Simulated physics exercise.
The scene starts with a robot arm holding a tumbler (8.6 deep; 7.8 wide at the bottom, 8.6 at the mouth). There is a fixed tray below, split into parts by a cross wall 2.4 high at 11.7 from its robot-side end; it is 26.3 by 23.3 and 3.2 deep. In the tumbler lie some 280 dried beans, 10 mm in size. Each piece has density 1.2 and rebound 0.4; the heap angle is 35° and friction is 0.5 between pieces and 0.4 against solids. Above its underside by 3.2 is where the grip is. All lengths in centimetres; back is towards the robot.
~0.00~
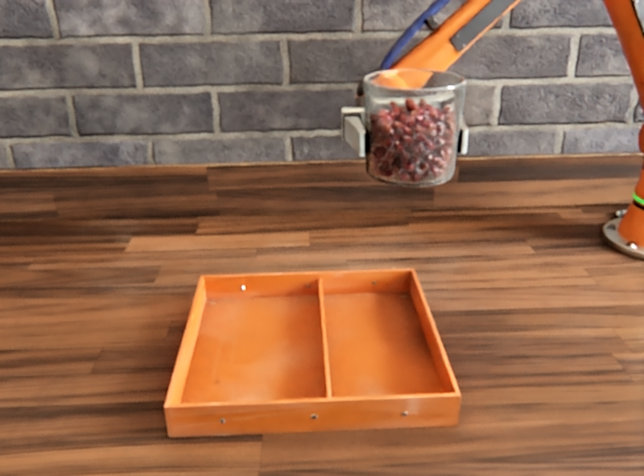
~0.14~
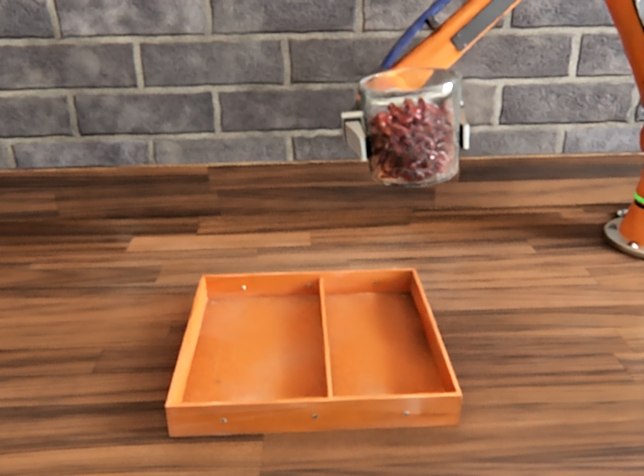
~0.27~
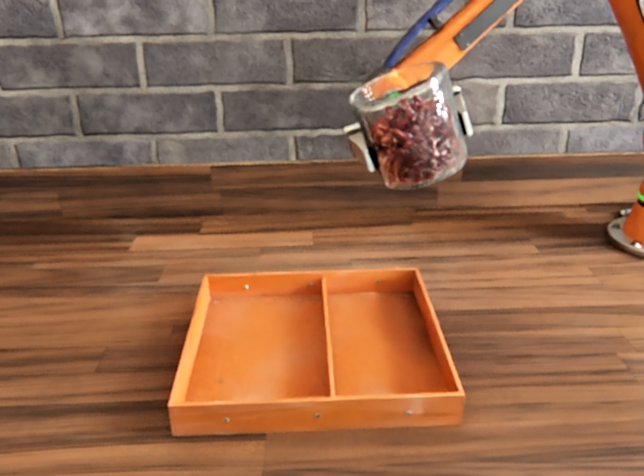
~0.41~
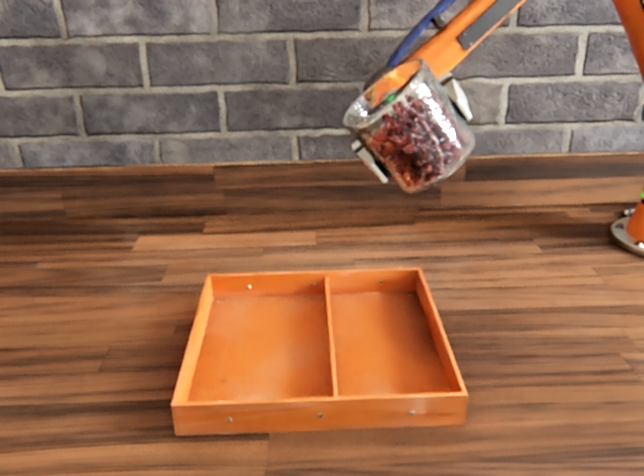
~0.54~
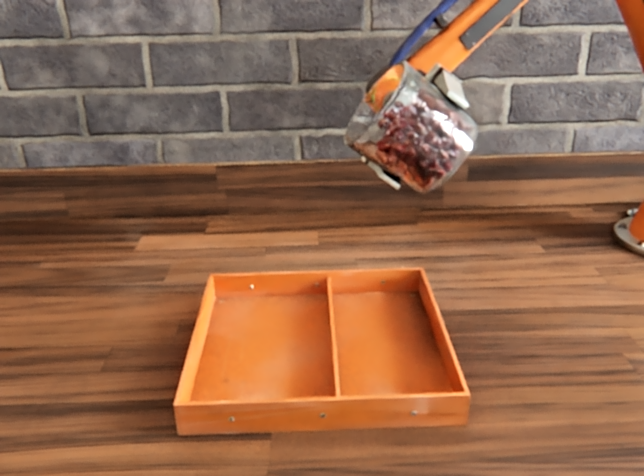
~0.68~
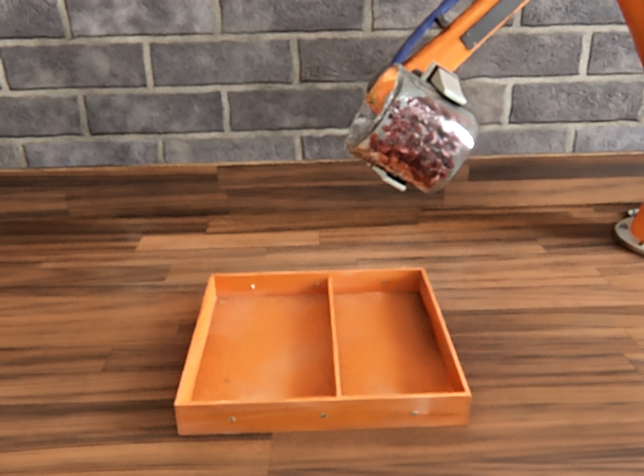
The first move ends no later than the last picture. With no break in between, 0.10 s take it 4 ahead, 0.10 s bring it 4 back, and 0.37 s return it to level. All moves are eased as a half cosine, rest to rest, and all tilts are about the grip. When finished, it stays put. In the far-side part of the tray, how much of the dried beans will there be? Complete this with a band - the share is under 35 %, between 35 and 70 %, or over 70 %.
The share is under 35 %.
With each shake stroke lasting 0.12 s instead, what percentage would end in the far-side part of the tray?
Then about 10 per cent.
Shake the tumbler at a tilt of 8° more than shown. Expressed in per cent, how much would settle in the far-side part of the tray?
Roughly 20 percent then.
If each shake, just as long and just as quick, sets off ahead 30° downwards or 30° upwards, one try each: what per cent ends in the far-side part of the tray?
First try about 5 %, second try about 25 %.
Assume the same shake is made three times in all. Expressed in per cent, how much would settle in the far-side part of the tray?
I'd expect something close to 20 per cent.
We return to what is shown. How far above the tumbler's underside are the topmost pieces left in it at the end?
I'd put it at close to 8.0 centimetres.
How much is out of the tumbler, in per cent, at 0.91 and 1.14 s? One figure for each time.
Around 15 % and around 15 %.
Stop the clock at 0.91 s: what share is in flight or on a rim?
Some 13 per cent.
After 0.91 s, tilted 57° forward, highest piece 27 above the table; 242 in the tumbler, 37 in flight or on a rim.
After 1.14 s, tilted 13° forward, highest piece 29 above the table; 232 in the tumbler, 37 in the far-side part, 3 in the robot-side part, 7 in flight or on a rim.
After 1.45 s, level, highest piece 29 above the table; 232 in the tumbler, 36 in the far-side part, 8 on the table or floor, 3 in the robot-side part.
After 2.50 s, level, highest piece 29 above the table; 232 in the tumbler, 36 in the far-side part, 8 on the table or floor, 3 in the robot-side part.
In the end, 232 in the tumbler, 36 in the far-side part, 8 on the table or floor, 3 in the robot-side part. That is 13 % in the far-side part of the tray.
